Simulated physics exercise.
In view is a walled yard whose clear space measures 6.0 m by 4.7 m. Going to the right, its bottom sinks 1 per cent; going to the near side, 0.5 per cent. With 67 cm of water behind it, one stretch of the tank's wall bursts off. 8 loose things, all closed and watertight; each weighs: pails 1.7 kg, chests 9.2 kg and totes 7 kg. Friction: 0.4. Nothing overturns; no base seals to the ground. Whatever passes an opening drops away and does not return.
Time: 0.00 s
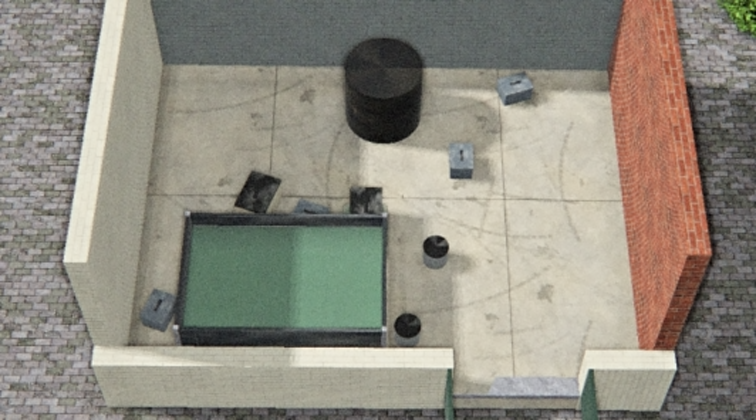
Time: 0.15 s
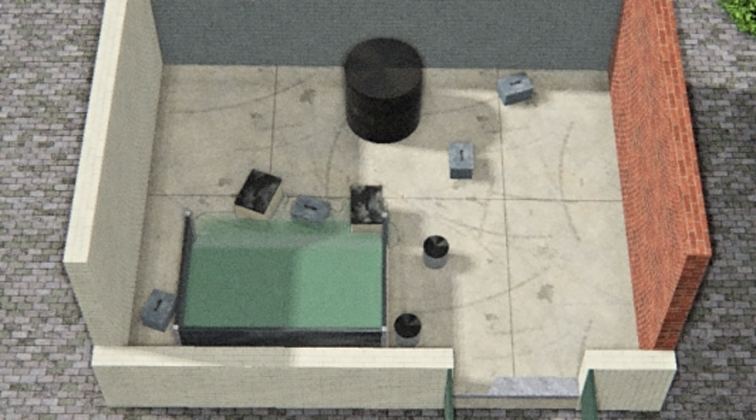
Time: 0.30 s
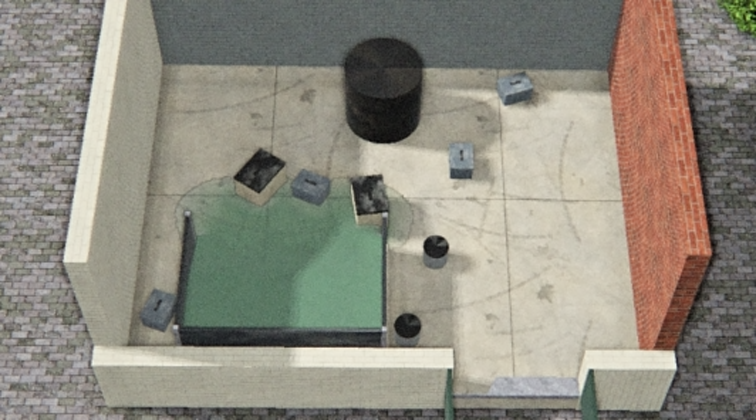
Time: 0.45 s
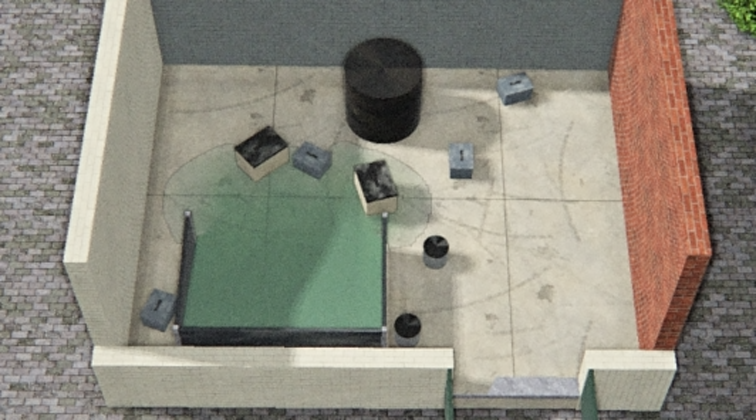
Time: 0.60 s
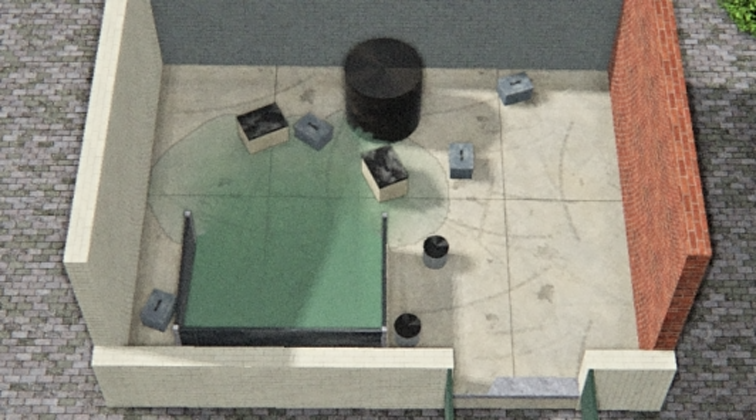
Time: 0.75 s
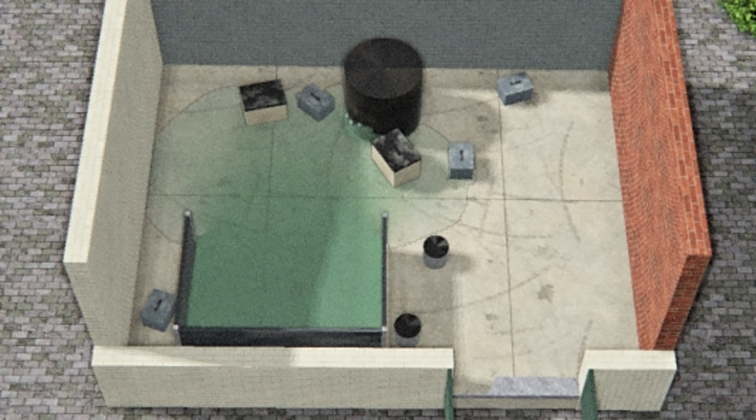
A walled yard with a pale concrete floor and a red brick right wall is seen from high above by a still camera. A dark-framed tank of green water sits at lower left, with a large black cylinder at the back and grey and dark-topped boxes around. The tank's far side gives way, and water spreads backward, pushing three boxes toward the back wall, the rightmost turning as it slides.
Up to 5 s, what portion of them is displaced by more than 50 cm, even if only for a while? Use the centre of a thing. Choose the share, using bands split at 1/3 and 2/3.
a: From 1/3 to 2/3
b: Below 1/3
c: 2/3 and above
2/3 and above (c).
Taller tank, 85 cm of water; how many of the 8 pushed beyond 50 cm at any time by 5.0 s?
Then it comes to 7.
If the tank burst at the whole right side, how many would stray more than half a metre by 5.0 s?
Then 3 of them would.
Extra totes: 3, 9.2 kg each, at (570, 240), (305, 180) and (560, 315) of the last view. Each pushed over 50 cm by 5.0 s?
Taking them one by one: It goes beyond, then it goes beyond, then it stays within.
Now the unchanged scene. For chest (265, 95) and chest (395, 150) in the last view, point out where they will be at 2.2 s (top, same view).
They should sit about (220, 44) and (559, 78) in the last view.
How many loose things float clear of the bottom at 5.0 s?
Total: 5.
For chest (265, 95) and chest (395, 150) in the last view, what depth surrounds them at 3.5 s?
Depths: Near 18 cm, then near 15 cm.
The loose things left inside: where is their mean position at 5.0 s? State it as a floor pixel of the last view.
It works out to somewhere near (413, 234) on the floor.
After 1.1 s 3 of 8 are over 50 cm from their spots; 3 afloat.
After 2.2 s 5 of 8 are over 50 cm from their spots; 3 afloat.
After 3.5 s 5 of 8 are over 50 cm from their spots; 5 afloat.
After 5.0 s 5 of 8 are over 50 cm from their spots, and 7 have been at some point; 5 afloat.
